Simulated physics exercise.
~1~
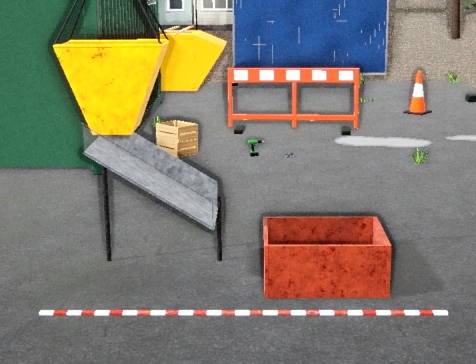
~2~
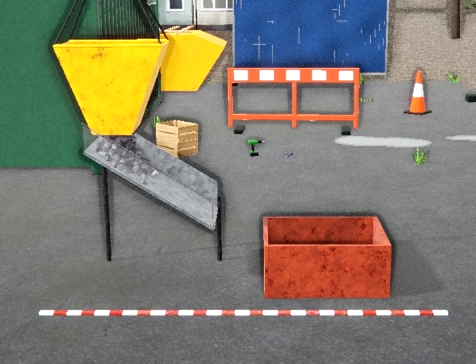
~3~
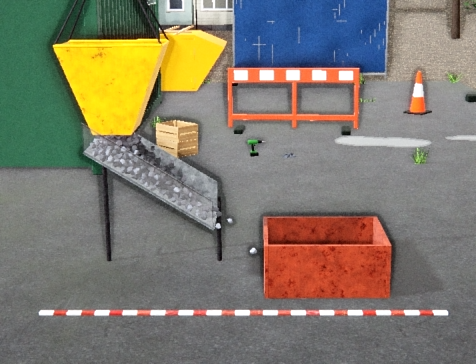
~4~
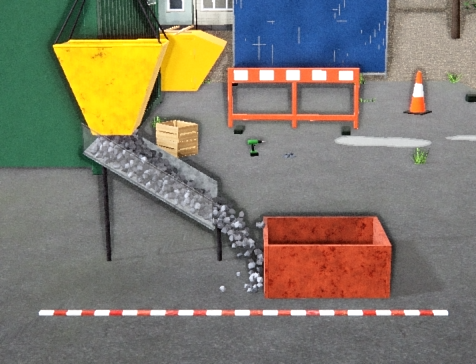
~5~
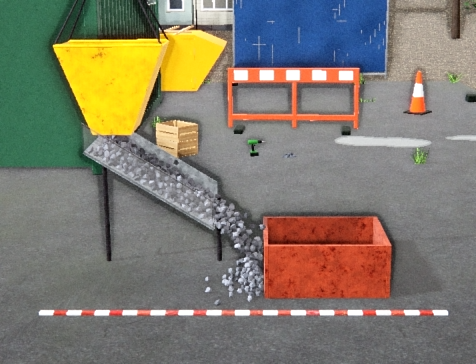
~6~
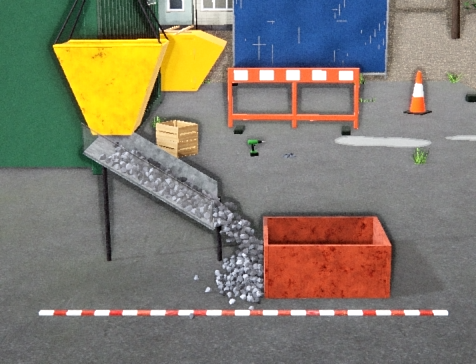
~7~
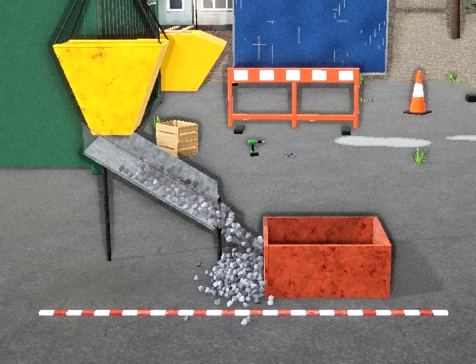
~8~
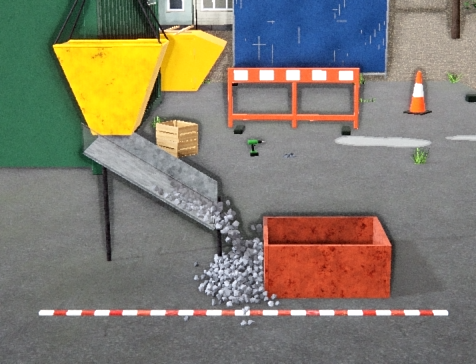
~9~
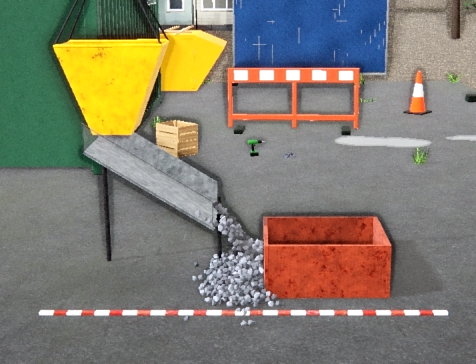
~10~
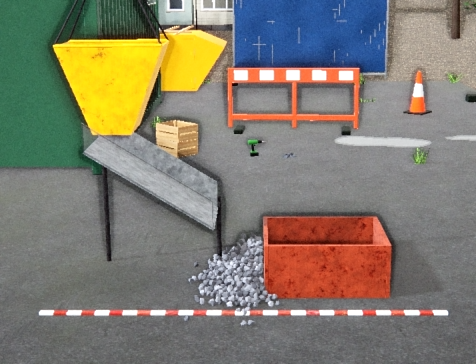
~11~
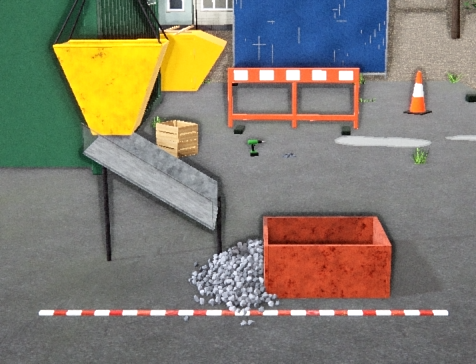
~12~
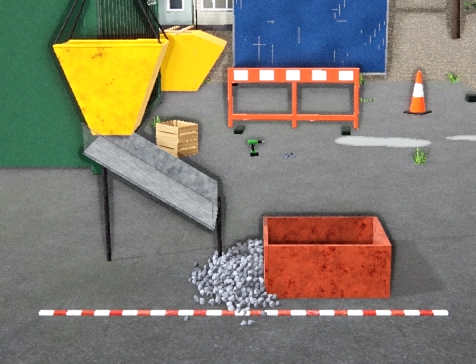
A yellow hopper drops grey stones down a steel slope, and they pile left of the red bin.
